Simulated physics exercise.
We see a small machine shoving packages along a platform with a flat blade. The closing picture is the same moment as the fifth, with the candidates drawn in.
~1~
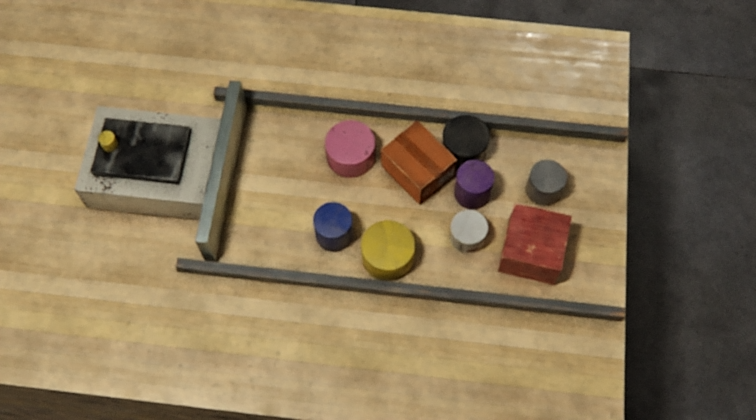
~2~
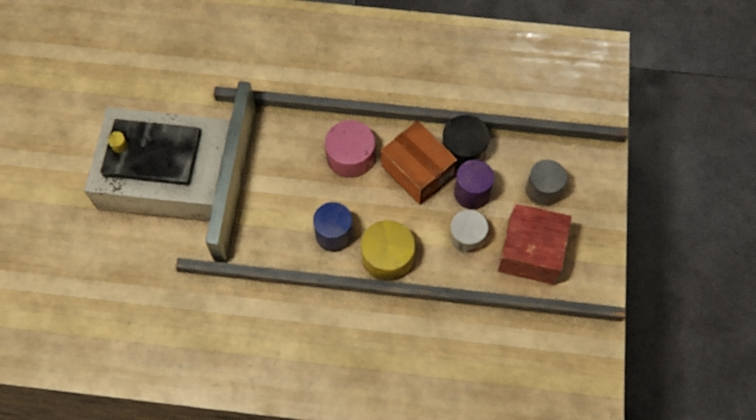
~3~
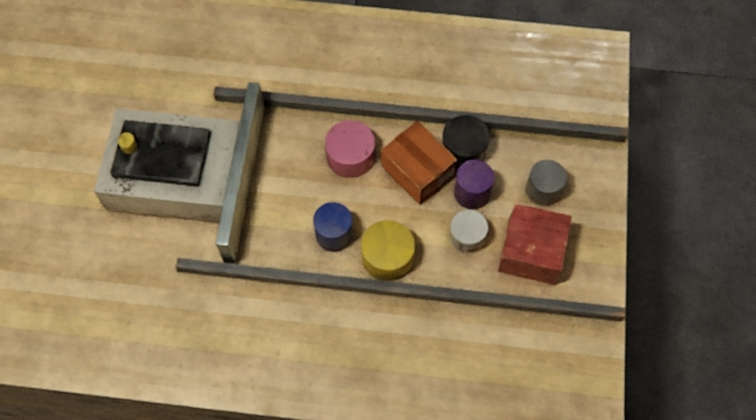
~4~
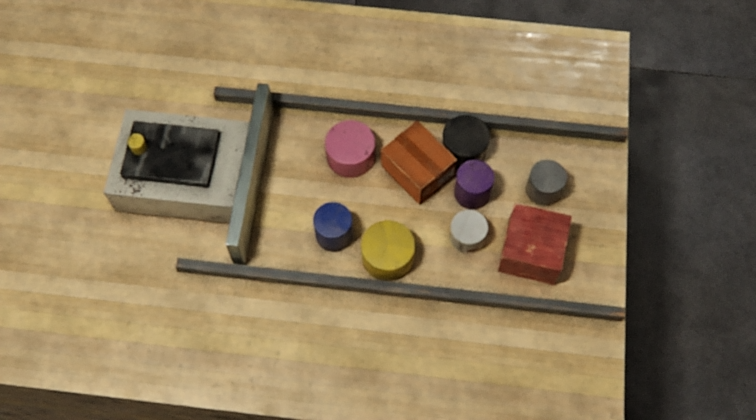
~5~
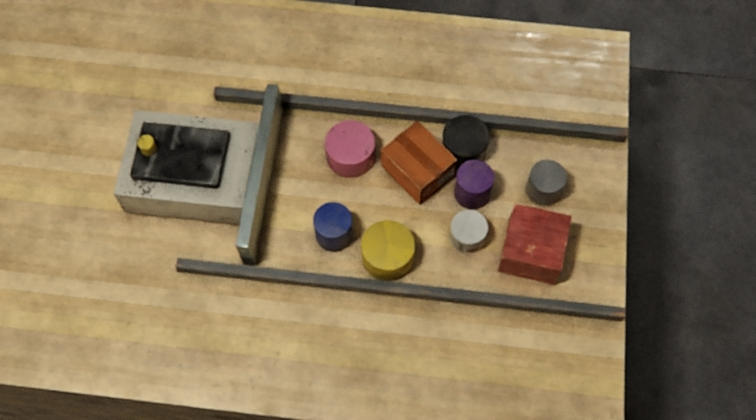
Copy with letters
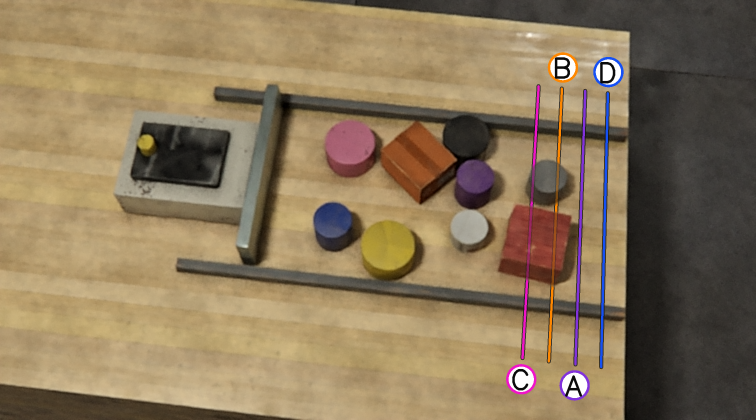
In this clip, a small machine with a flat blade slides slowly a short way to the right between two rails on a wooden platform, while the coloured canisters, orange parcel and red block ahead of it stay still, untouched.
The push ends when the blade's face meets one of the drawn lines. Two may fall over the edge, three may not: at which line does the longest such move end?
It should halt at C.
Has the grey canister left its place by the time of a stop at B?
Yes.
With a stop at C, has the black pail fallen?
No.
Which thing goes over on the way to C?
The purple canister.
On the marked copy, A at (581, 219); B at (556, 216); C at (531, 214); D at (605, 222).
With C. Early on, robot (284, 165); purple canister (491, 191); black pail (473, 140).
Further on, robot (382, 175); purple canister (588, 209); grey canister (582, 173).
At the end, robot (459, 183); purple canister over the edge; red crate (628, 274); one fallen.
As for the rest, A drops five; B drops three; D drops nine.
